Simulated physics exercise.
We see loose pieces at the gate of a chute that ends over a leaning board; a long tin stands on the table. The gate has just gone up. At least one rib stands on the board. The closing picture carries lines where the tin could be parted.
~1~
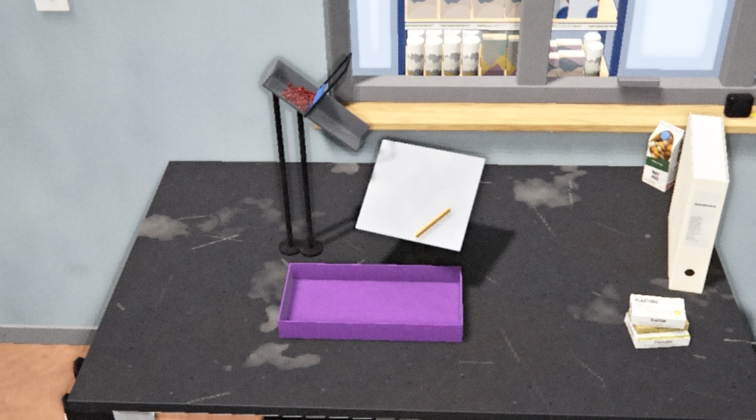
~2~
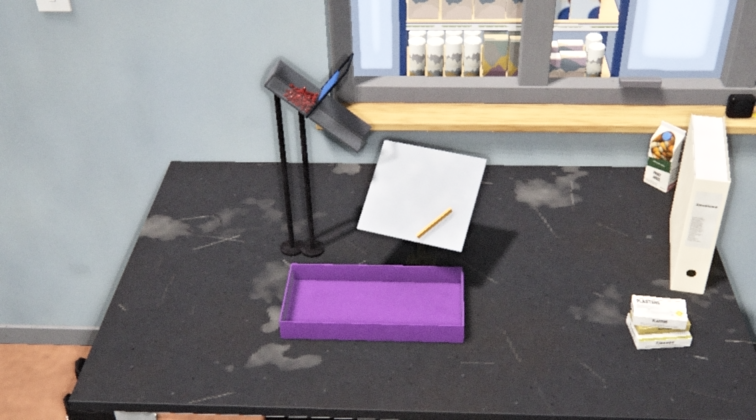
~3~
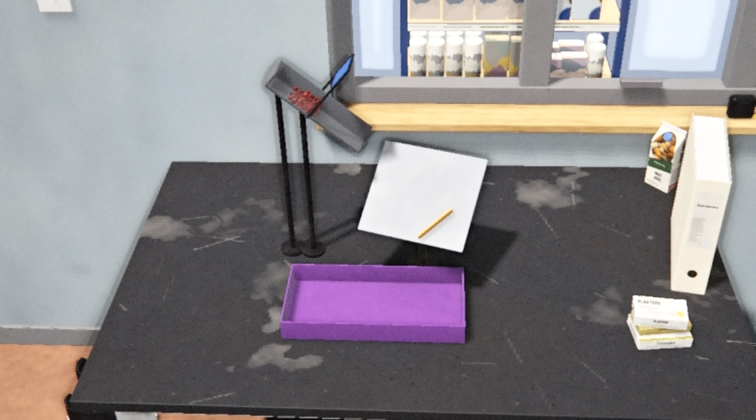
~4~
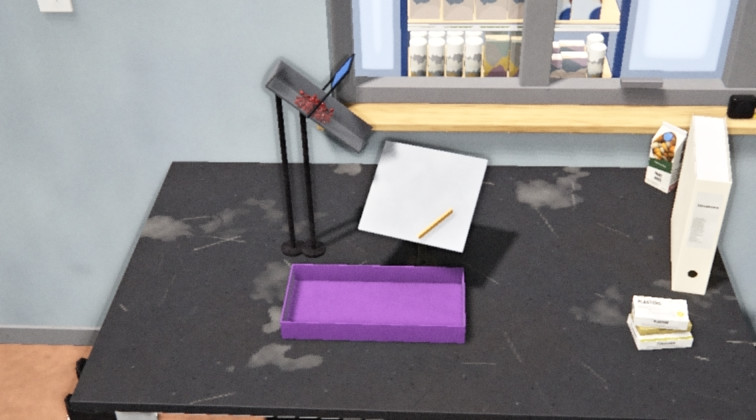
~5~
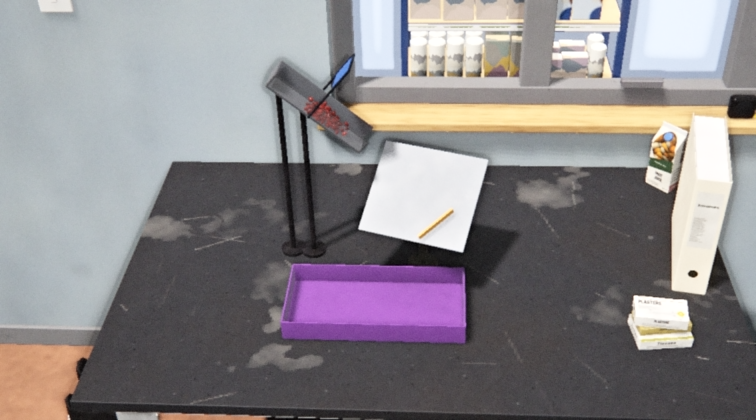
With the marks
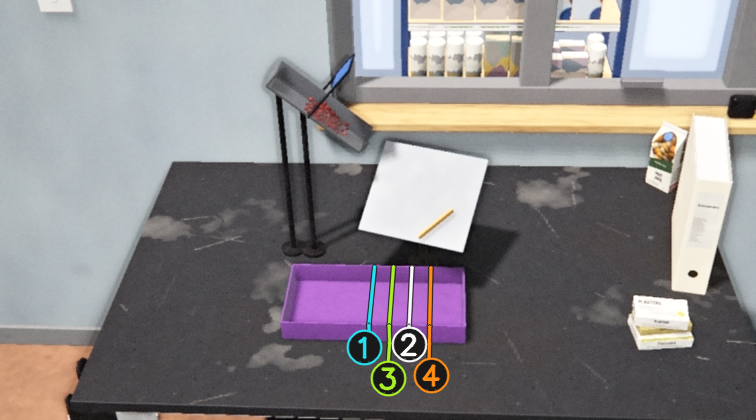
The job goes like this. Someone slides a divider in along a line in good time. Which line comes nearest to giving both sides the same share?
The answer is line 3.
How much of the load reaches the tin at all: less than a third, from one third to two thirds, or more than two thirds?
More than two thirds.
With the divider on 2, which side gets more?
More lands on the left.
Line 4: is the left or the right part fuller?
More lands on the left.
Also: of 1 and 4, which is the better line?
The answer is 1.
On the marked copy, line 1 crosses the front rim at (368, 324); line 2 crosses the front rim at (409, 325); line 3 crosses the front rim at (389, 324); line 4 crosses the front rim at (429, 325).
With 1, of what is caught, a small part on the left of the divider, most on the right.
With 2, of what is caught, nearly all on the left of the divider, a small part on the right.
With 3, of what is caught, about a third on the left of the divider, about two thirds on the right.
With 4, of what is caught, all on the left of the divider, none on the right.
